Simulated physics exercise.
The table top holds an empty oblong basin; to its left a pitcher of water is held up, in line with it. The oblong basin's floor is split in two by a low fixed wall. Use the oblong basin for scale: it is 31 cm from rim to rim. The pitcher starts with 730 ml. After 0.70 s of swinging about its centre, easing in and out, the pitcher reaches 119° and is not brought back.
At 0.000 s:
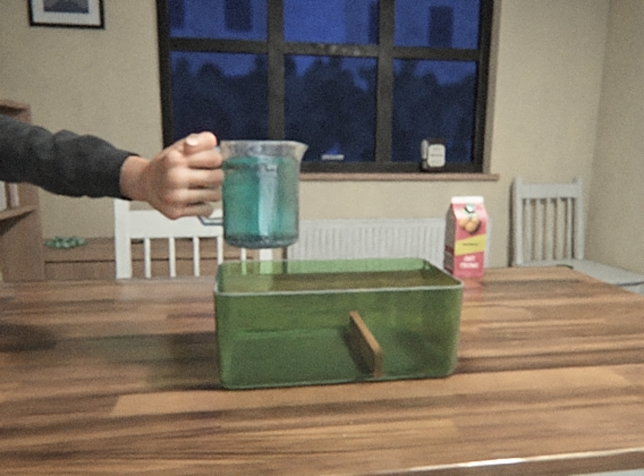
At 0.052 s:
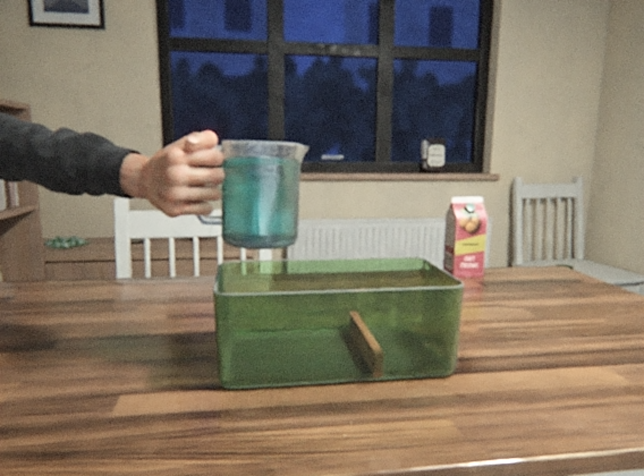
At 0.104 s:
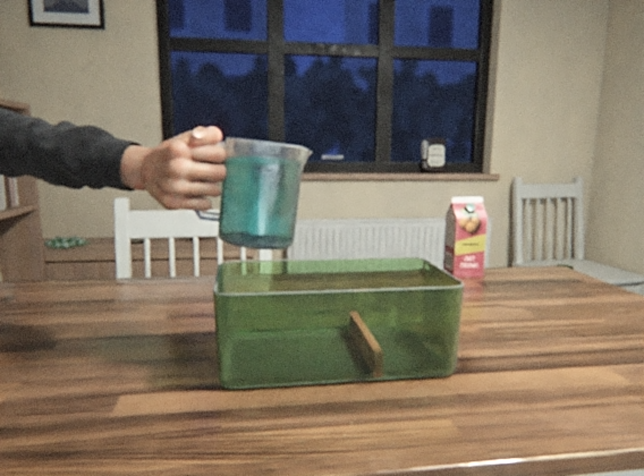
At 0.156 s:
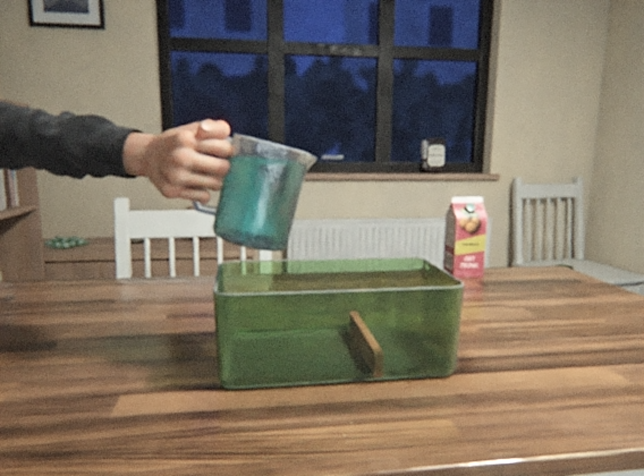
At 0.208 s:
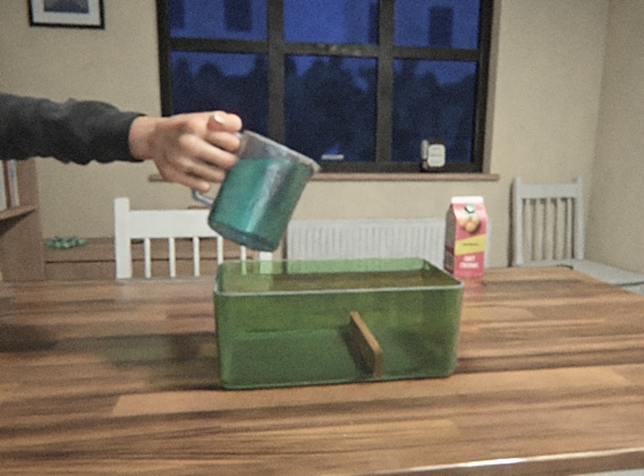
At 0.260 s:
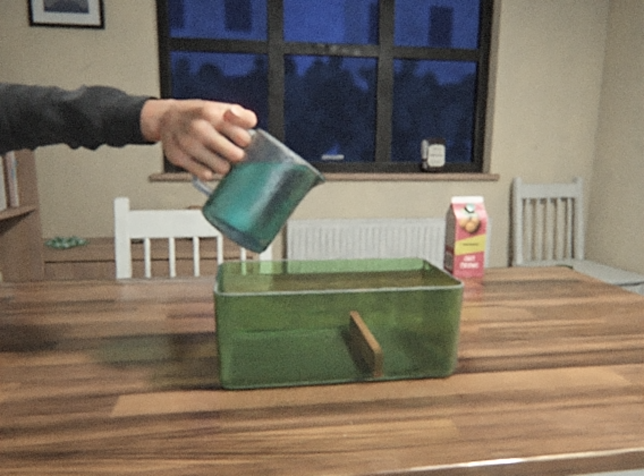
A hand tilts a pitcher of blue-green liquid rightward above a green oblong basin.
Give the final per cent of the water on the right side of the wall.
The right side ends with about 24 per cent.
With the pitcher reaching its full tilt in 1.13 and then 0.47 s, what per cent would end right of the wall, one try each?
Respectively about 40 and 25 percent.
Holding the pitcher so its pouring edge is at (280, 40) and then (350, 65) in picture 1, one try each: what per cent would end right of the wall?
Respectively 25 and 55 %.
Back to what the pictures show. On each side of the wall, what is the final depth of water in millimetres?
I'd expect close to 18 mm on the left and close to 10 mm on the right.
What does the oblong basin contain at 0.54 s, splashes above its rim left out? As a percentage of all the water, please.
Some 24 per cent.
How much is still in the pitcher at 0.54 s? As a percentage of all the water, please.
Around 56 percent.
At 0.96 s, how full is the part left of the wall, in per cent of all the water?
Left share: Approx. 74 %.
Then, 0.54 s in, the tilt is 105° and 56 per cent is still to pour, 11 is left of the wall and 13 right of it.
Then, 0.75 s in, the tilt is 119° and 9 per cent is still to pour, 64 is left of the wall and 20 right of it.
Then, 0.96 s in, the tilt is 119° and 0 per cent is still to pour, 74 is left of the wall and 22 right of it.
Then, 1.20 s in, the tilt is 119° and 0 per cent is still to pour, 73 is left of the wall and 23 right of it.
Finally, 73 per cent lies left of the wall, 24 right of it and 4 outside.
